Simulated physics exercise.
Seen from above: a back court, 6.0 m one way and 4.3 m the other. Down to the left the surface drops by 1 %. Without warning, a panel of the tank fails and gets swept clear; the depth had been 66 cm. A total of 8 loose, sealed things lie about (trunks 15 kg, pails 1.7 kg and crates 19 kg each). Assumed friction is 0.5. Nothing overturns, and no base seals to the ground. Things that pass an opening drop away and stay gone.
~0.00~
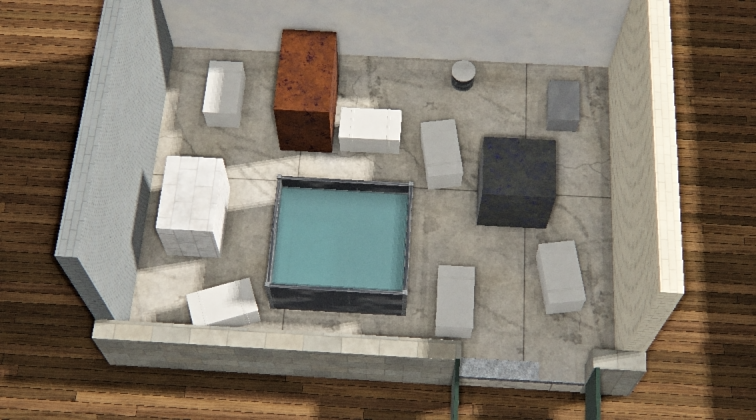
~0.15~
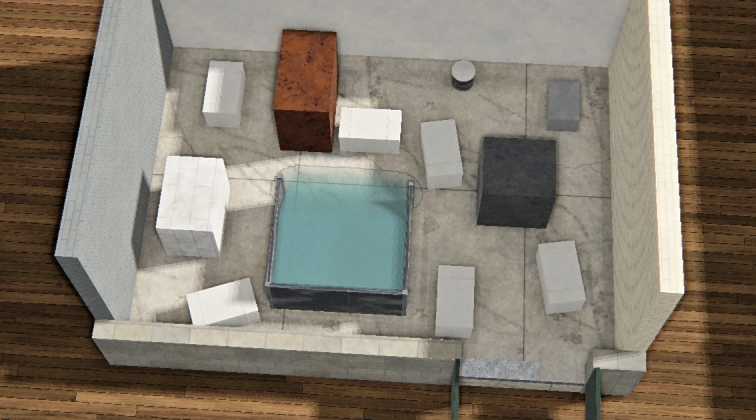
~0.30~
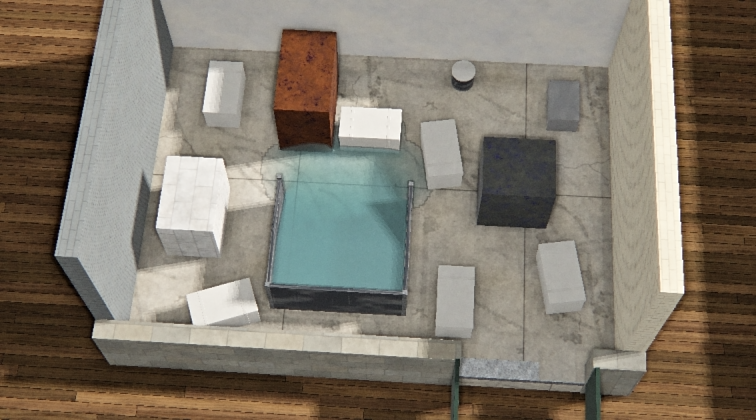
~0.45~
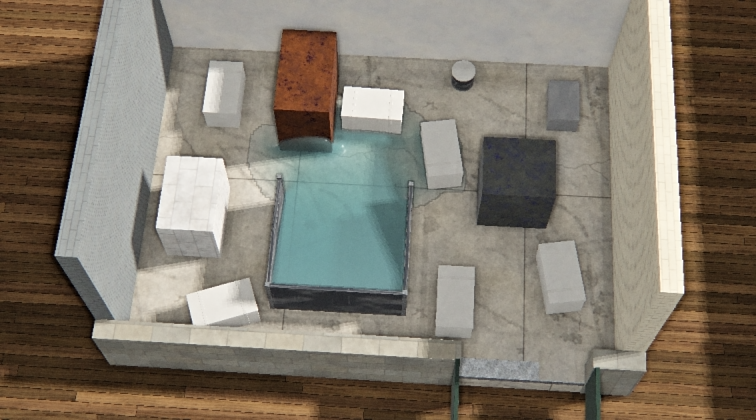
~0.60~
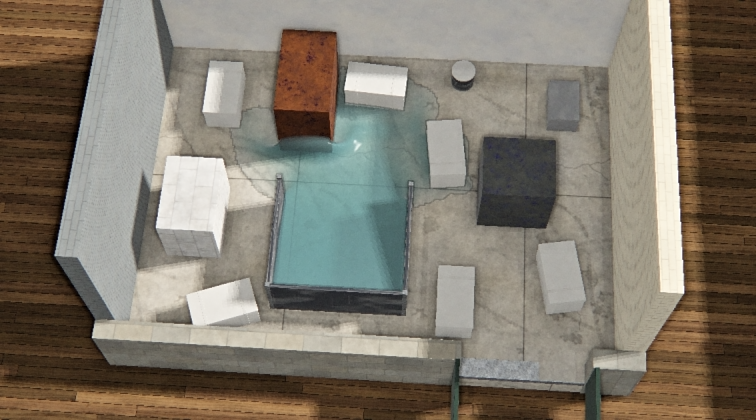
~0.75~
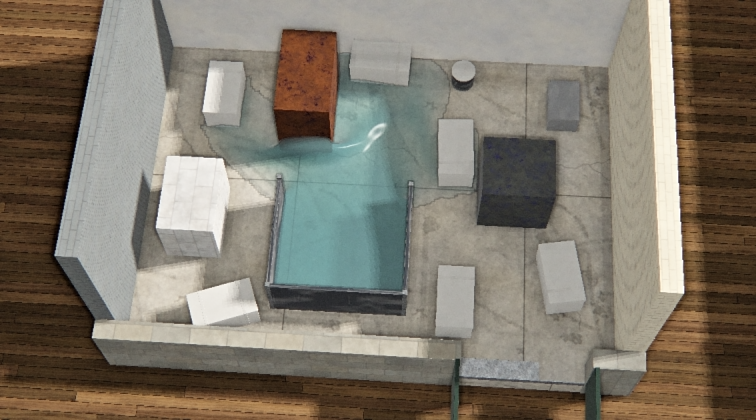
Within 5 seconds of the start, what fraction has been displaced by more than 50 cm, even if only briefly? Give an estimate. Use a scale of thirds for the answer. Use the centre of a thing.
On that scale: Two thirds or more.
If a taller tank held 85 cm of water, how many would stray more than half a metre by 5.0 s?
That would make 6 of them.
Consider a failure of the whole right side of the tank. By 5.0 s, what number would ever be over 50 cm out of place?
Result: 4.
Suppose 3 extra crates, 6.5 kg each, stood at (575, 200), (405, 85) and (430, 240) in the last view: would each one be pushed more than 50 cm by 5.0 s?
Result, in sequence: Above the mark / above the mark / below the mark.
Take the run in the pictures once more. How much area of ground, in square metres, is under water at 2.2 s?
That flooded area is roughly 14 m2.
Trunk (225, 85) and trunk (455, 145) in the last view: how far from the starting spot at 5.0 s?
The first is off by 80 cm, the second by 120 cm.
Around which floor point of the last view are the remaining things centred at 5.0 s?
Around (426, 247).
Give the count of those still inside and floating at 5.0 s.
The count is 5.
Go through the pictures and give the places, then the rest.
A trunk at (371, 124), on the bottom; a trunk at (442, 147) rests on the ground; 2.3 m2 under water; 0 of 8 have shifted, in the first frame.
A trunk at (371, 124) rests on the ground; a trunk at (442, 147), on the bottom; water covers 3.3 m2; 0 of 8 have shifted, in the second frame.
A trunk at (371, 123) rests on the ground; a trunk at (442, 147) rests on the ground; 4.1 m2 under water; 0 of 8 have shifted, in the third frame.
A trunk at (373, 103) rests on the ground, 29 cm from its start; a trunk at (442, 147), on the bottom; 4.8 m2 under water; 1 of 8 have shifted, in the fourth frame.
A trunk at (376, 79) rests on the ground, 67 cm from its start; a trunk at (447, 147), on the bottom, 6 cm from its start; water covers 5.8 m2; 2 of 8 have shifted, in the fifth frame.
A trunk at (381, 55), on the bottom, 106 cm from its start; a trunk at (457, 146), on the bottom, 19 cm from its start; 6.9 m2 under water; 2 of 8 have shifted, in the sixth frame.
After 1.1 s 1 of 8 are over 50 cm from their spots; 1 afloat.
After 2.2 s 4 of 8 are over 50 cm from their spots; 3 afloat.
After 3.5 s 5 of 8 are over 50 cm from their spots; 4 afloat.
After 5.0 s 6 of 8 are over 50 cm from their spots, and 6 have been at some point; 5 afloat.
